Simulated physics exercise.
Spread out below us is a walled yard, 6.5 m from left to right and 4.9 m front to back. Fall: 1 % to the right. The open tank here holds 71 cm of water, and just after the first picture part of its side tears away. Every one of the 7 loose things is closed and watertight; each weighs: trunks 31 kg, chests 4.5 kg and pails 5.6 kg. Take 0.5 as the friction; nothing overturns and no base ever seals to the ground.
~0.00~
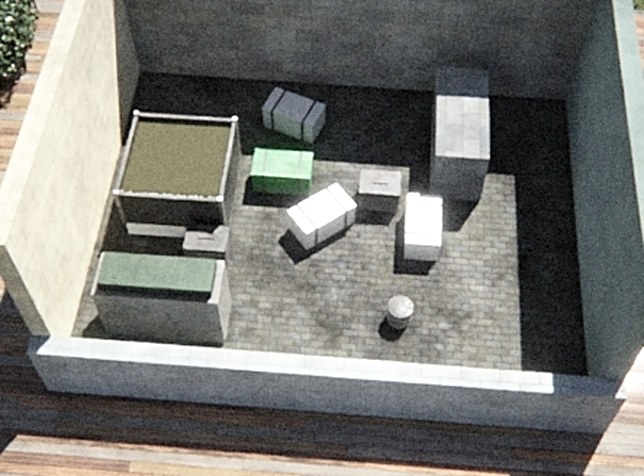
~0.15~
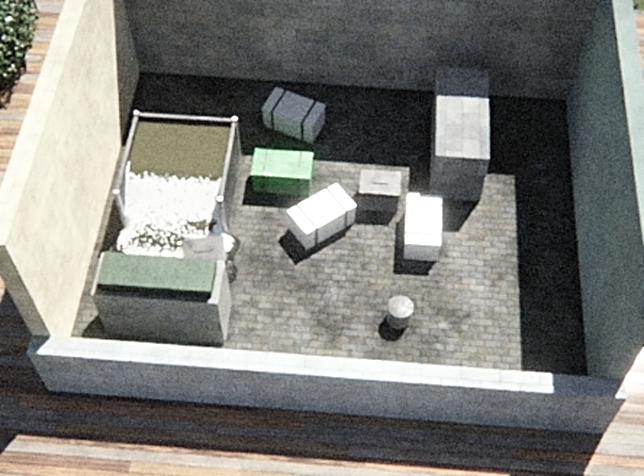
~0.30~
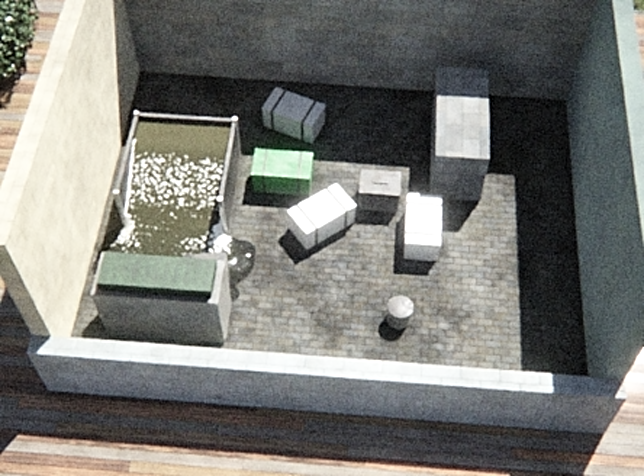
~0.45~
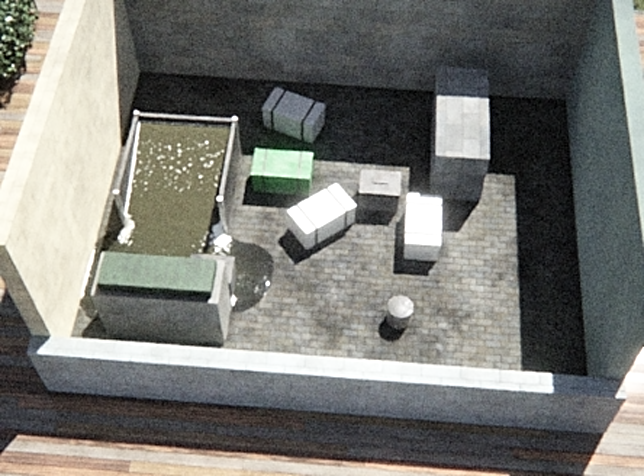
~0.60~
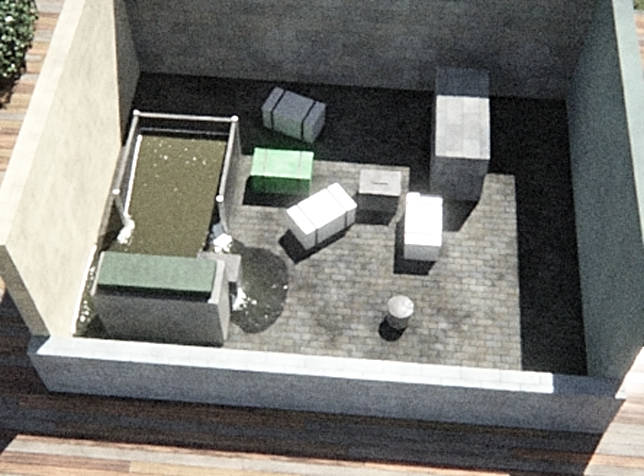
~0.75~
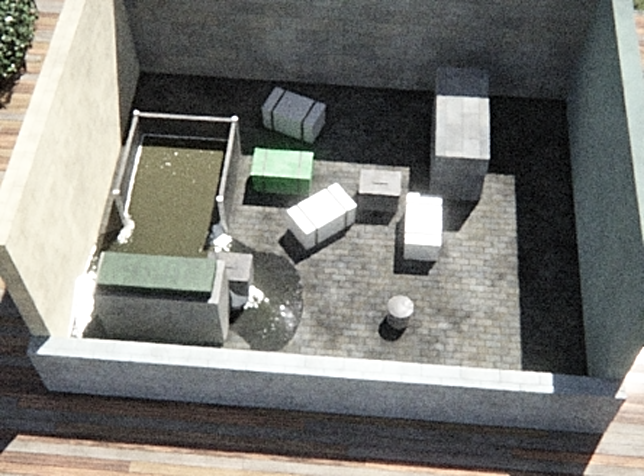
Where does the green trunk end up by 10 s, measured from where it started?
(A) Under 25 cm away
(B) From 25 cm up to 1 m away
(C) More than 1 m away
Option A: Under 25 cm away.
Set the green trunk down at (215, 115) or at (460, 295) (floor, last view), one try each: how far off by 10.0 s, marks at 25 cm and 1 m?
Well, the first time it keeps still, and the second time it keeps still.
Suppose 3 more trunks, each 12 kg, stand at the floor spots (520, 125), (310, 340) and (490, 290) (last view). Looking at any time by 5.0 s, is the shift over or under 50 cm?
Answers, first to last: Not exceeding, exceeding, exceeding.
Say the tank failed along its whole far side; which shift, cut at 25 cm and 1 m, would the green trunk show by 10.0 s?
Then the green trunk stays put.
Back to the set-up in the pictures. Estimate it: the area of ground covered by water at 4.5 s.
Near 25 m2 in all.
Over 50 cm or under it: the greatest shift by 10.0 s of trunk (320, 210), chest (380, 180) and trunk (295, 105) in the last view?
Within the limit, then within the limit, then within the limit.
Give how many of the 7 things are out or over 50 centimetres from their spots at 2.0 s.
The count is 2.
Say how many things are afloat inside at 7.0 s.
My tally comes to 2.
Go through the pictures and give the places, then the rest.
The green trunk at (282, 164) rests on the ground; water covers 1.7 m2; 0 of 7 have shifted, in the first frame.
The green trunk at (282, 164), on the bottom; water covers 2.4 m2; 1 of 7 have shifted, in the second frame.
The green trunk at (282, 164) rests on the ground; 3.5 m2 under water; 1 of 7 have shifted, in the third frame.
The green trunk at (282, 164) rests on the ground; 4.1 m2 under water; 1 of 7 have shifted, in the fourth frame.
The green trunk at (282, 164), on the bottom; 4.6 m2 under water; 1 of 7 have shifted, in the fifth frame.
The green trunk at (282, 164) rests on the ground; water covers 5.0 m2; 1 of 7 have shifted, in the sixth frame.
After 2.0 s the green trunk is near (282, 164), 0.0 m from its start, aground; 1 afloat.
After 4.5 s the green trunk is near (282, 164), 0.0 m from its start, aground; 2 afloat.
After 7.0 s the green trunk is near (282, 164), 0.0 m from its start, aground; 2 afloat.
After 10.0 s the green trunk is near (282, 164), 0.0 m from its start, aground; 3 afloat.
